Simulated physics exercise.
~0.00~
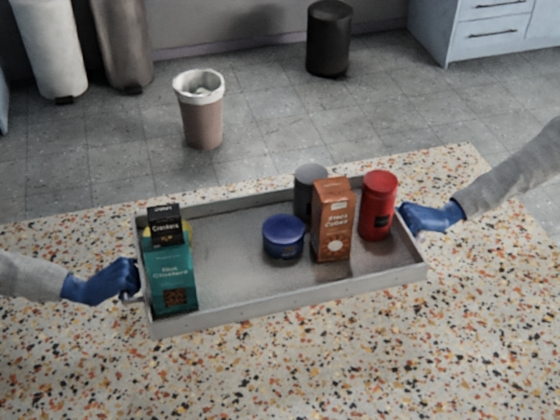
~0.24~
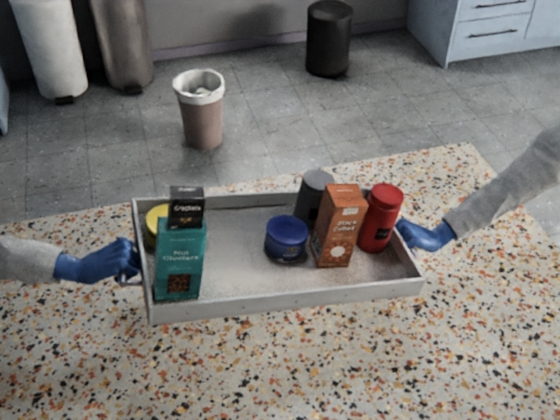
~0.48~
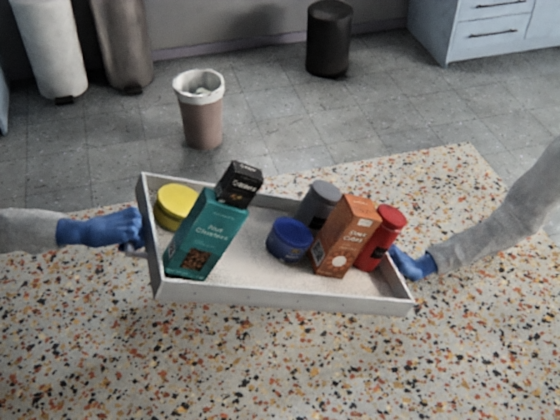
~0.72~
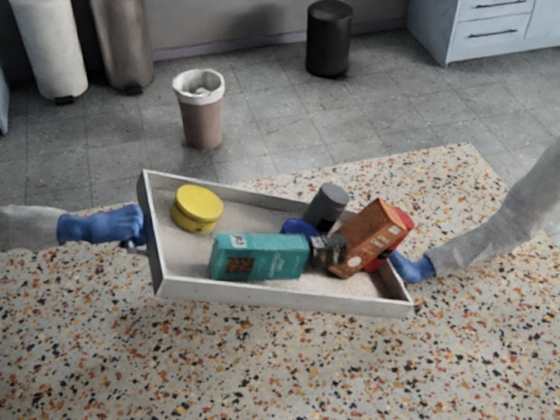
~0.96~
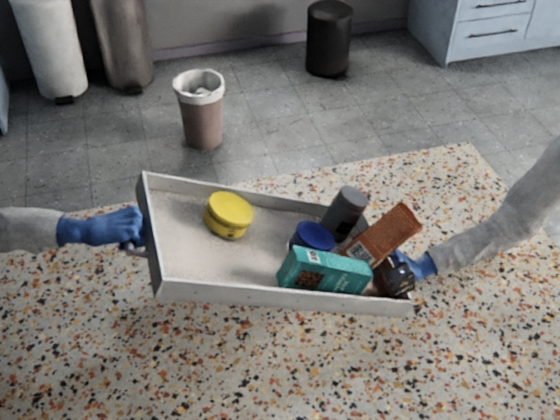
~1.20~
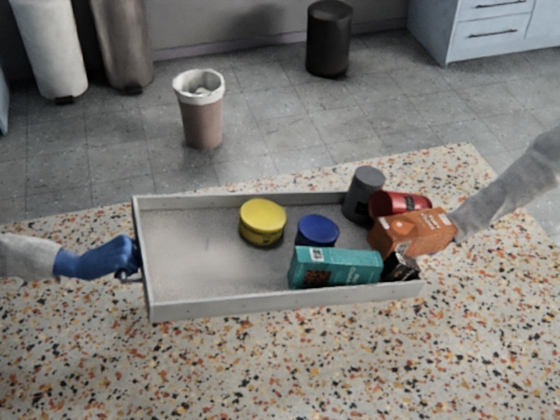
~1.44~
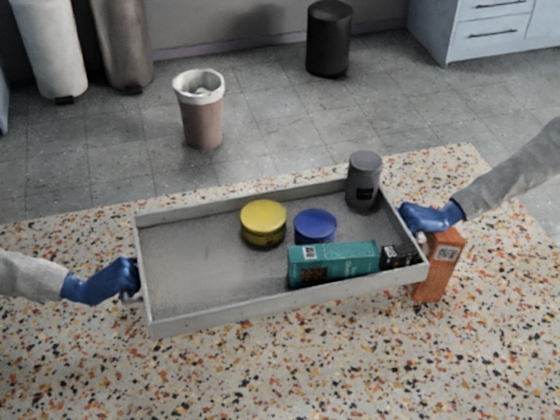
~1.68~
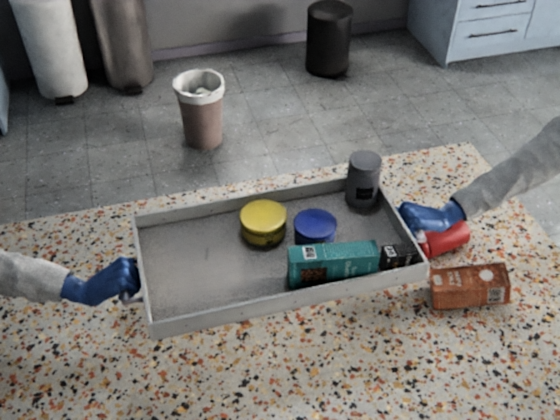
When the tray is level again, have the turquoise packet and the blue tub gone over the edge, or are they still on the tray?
Both are still on the tray. The turquoise packet lies on its side near the front right, and the blue tub sits just behind it.
A shallow grey tray is held by two blue-gloved hands above a speckled table, seen from above, with bins on the tiled floor behind. A turquoise packet, black carton and partly hidden yellow tub sit at the left, with a blue tub, grey jar, orange carton and red jar towards the right. The right side dips, and the packet and black carton topple and slide right while the yellow tub glides after them. The orange carton and red jar tip over the right edge as the tray levels. Both end lying on the table, while the other things stay aboard.
